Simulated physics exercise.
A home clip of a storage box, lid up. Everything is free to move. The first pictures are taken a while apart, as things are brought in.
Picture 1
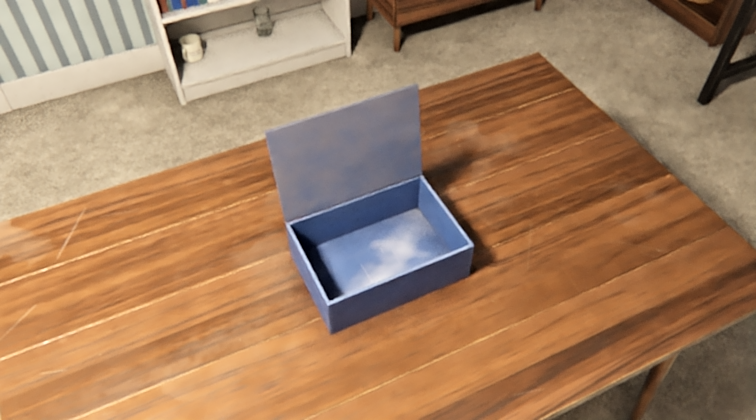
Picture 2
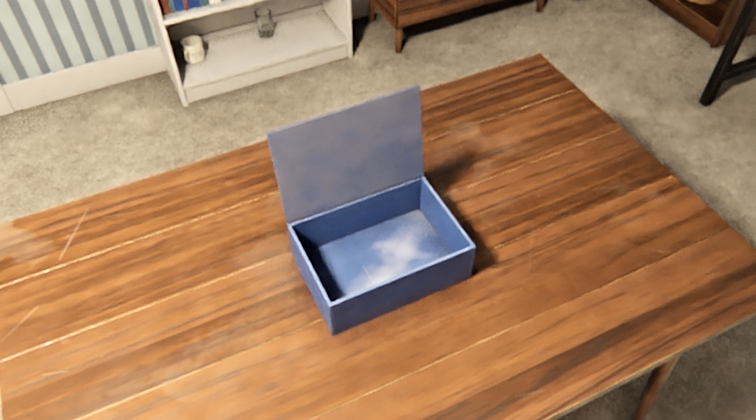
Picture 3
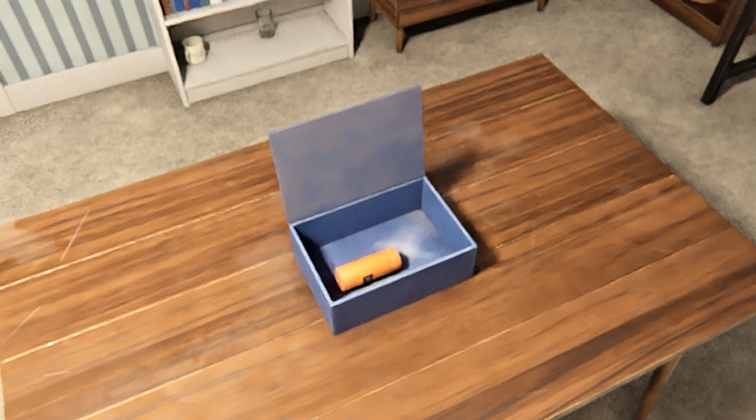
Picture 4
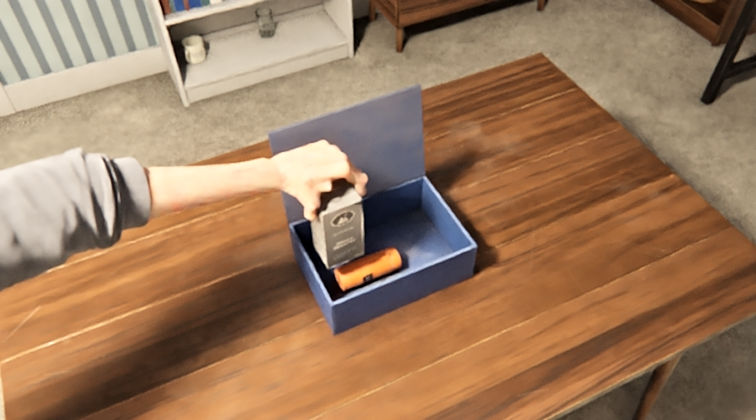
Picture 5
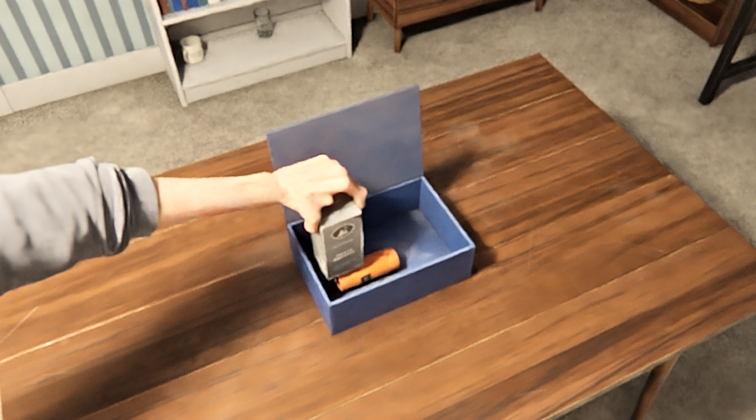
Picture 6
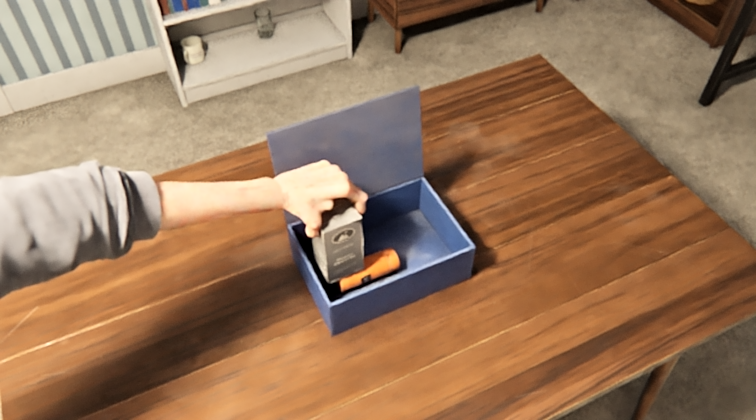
In the video, an open blue box sits empty on a wooden table, then an orange cylindrical object lies inside it. A hand reaches in from the left, holding a grey carton, and lowers it slightly into the box beside the orange object.
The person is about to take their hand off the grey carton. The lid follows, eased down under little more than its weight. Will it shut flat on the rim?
Here the lid will not close.
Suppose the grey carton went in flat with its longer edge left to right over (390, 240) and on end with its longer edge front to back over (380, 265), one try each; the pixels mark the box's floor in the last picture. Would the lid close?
First, it shuts flat; second, it is held up.
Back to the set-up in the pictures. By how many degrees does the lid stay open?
Some 50° above the rim.
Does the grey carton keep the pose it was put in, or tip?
It tips.
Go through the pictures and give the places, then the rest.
The last thing is not in view yet, in the first frame.
The last thing is not in view yet, in the second frame.
The last thing is not in view yet; orange shaker (368, 269), in the third frame.
Still above its spot; grey carton (337, 224); orange shaker (368, 268), in the fourth frame.
Still above its spot; grey carton (337, 236); orange shaker (366, 269), in the fifth frame.
Put in, still held; grey carton (337, 241); orange shaker (366, 269), in the sixth frame.
Then, 0.50 s past the last view, grey carton rocked 44° from its first pose near (334, 247); orange shaker displaced about its own width.
Then, 1.40 s past the last view, lid 70° above the rim; grey carton rocked 52° from its first pose near (336, 251); orange shaker displaced about its own width.
Finally, lid 48° above the rim; down or leaning hard in the box, grey carton; moved from the start, orange shaker. Final places as the last picture's camera would see them, grey carton near (337, 253).
